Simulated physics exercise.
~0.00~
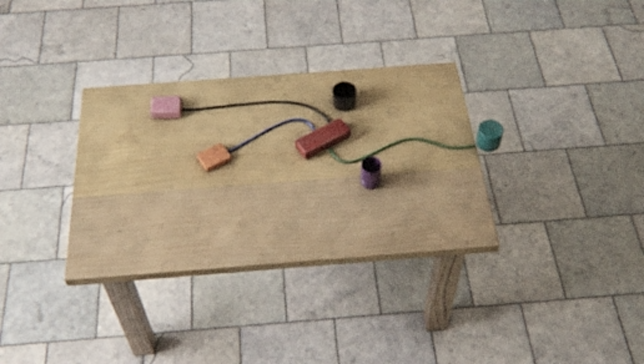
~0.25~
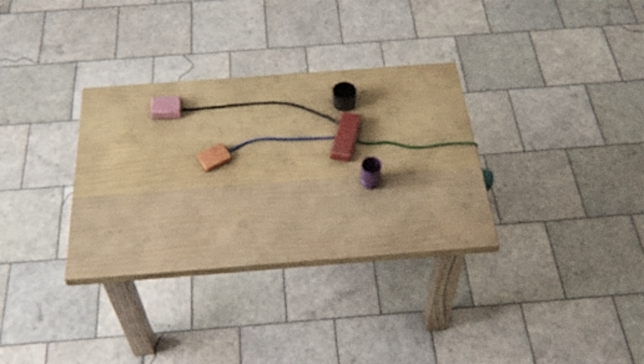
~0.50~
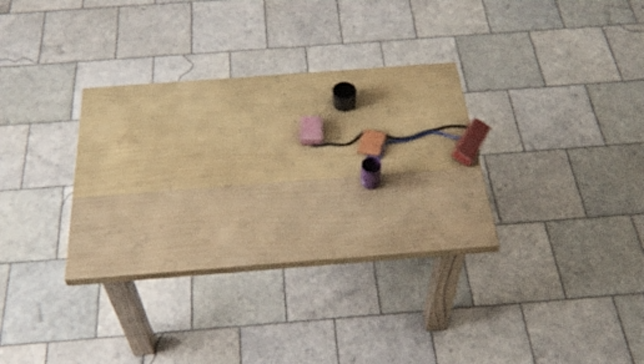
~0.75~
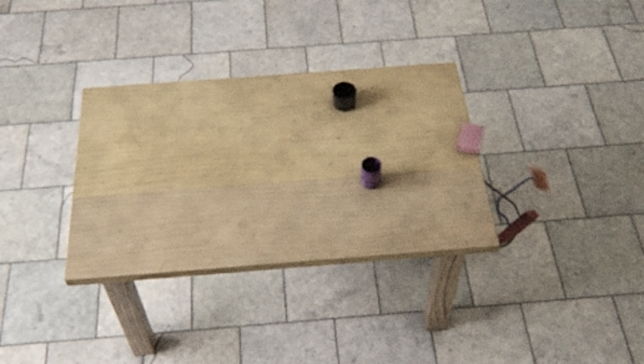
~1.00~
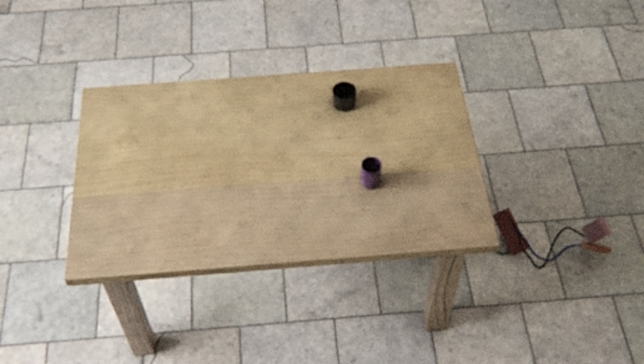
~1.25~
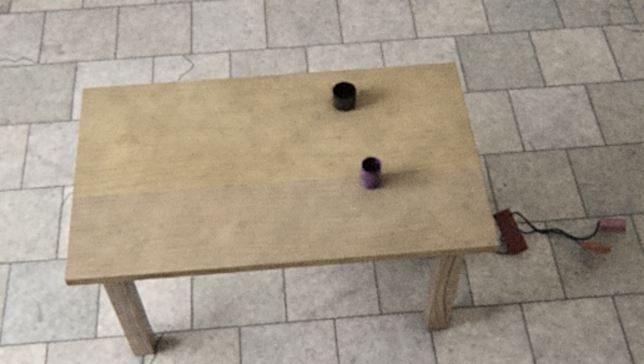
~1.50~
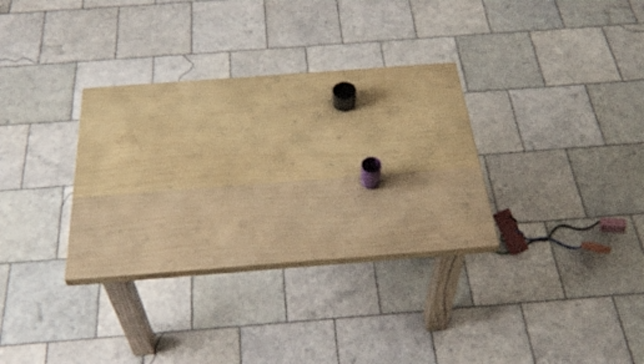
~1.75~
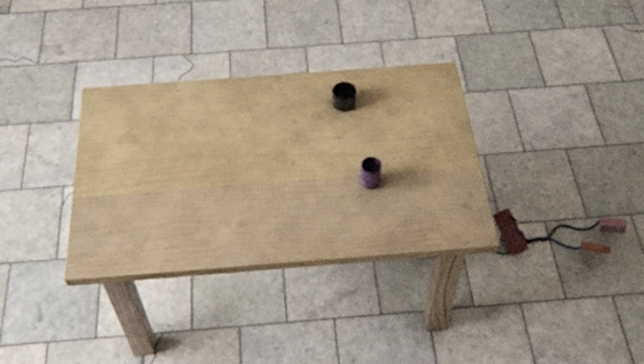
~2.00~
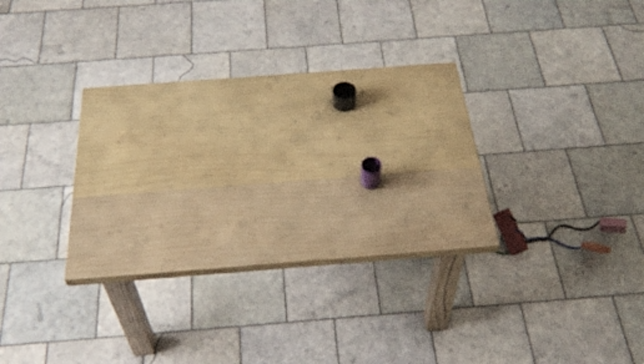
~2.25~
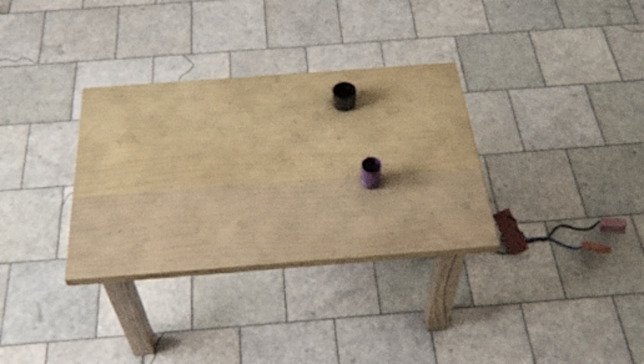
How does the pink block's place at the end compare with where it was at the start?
It began near the upper left of the tabletop, and by the end it was off the table, lower down and out beyond the right side.
